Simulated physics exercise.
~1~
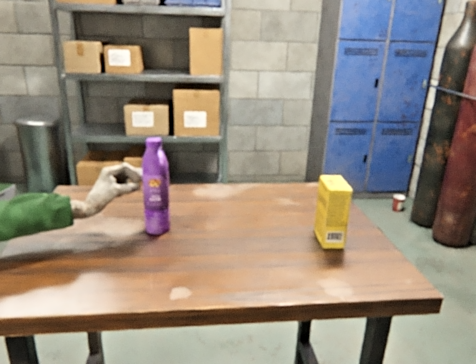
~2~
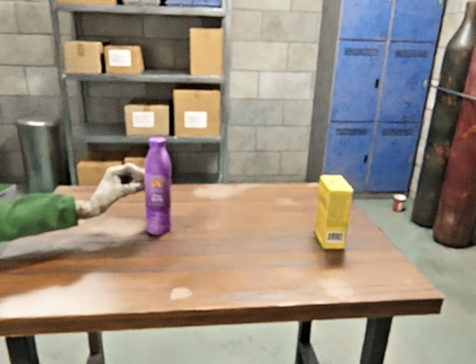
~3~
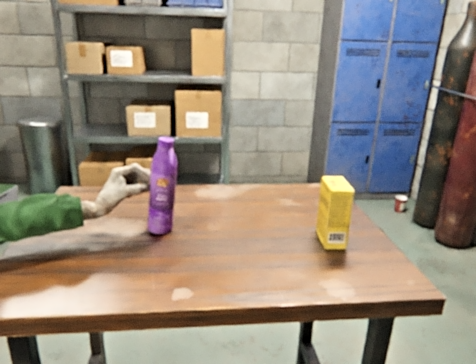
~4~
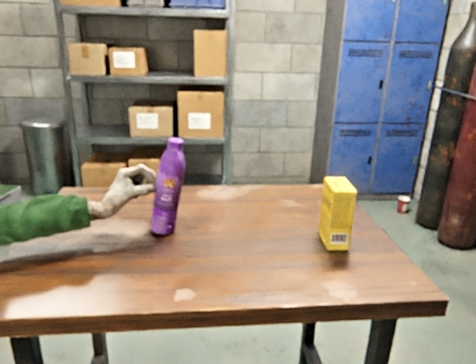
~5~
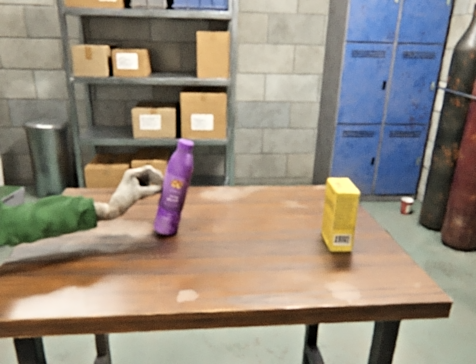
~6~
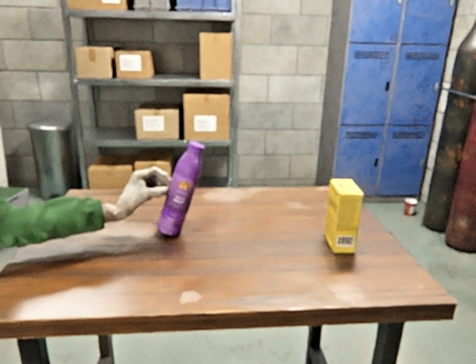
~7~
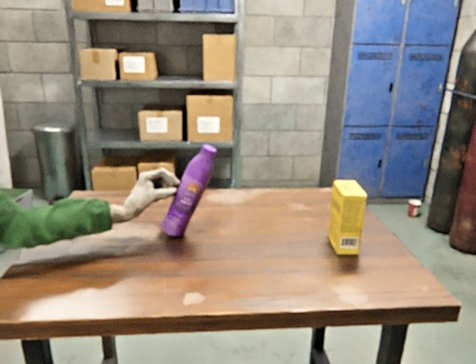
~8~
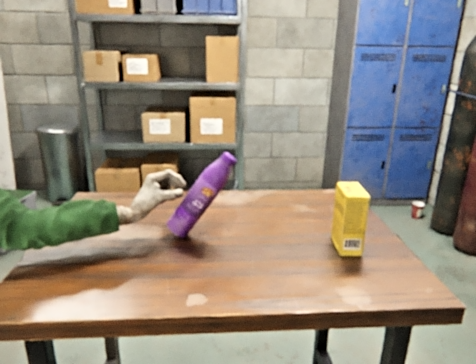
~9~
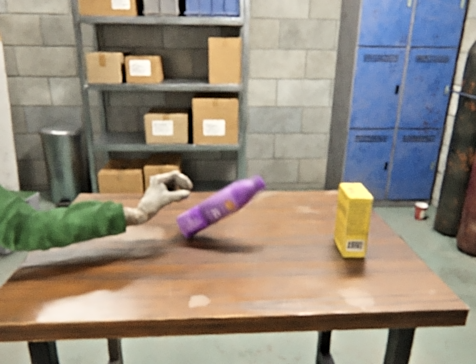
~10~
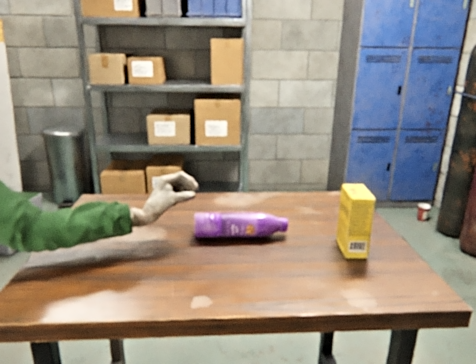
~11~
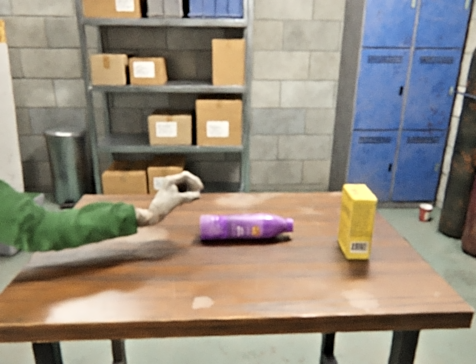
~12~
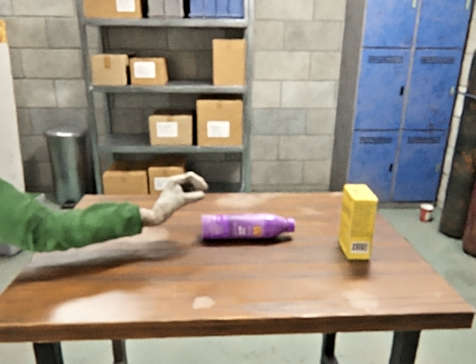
A gloved hand tips a purple bottle onto its side; the yellow packet stays upright.
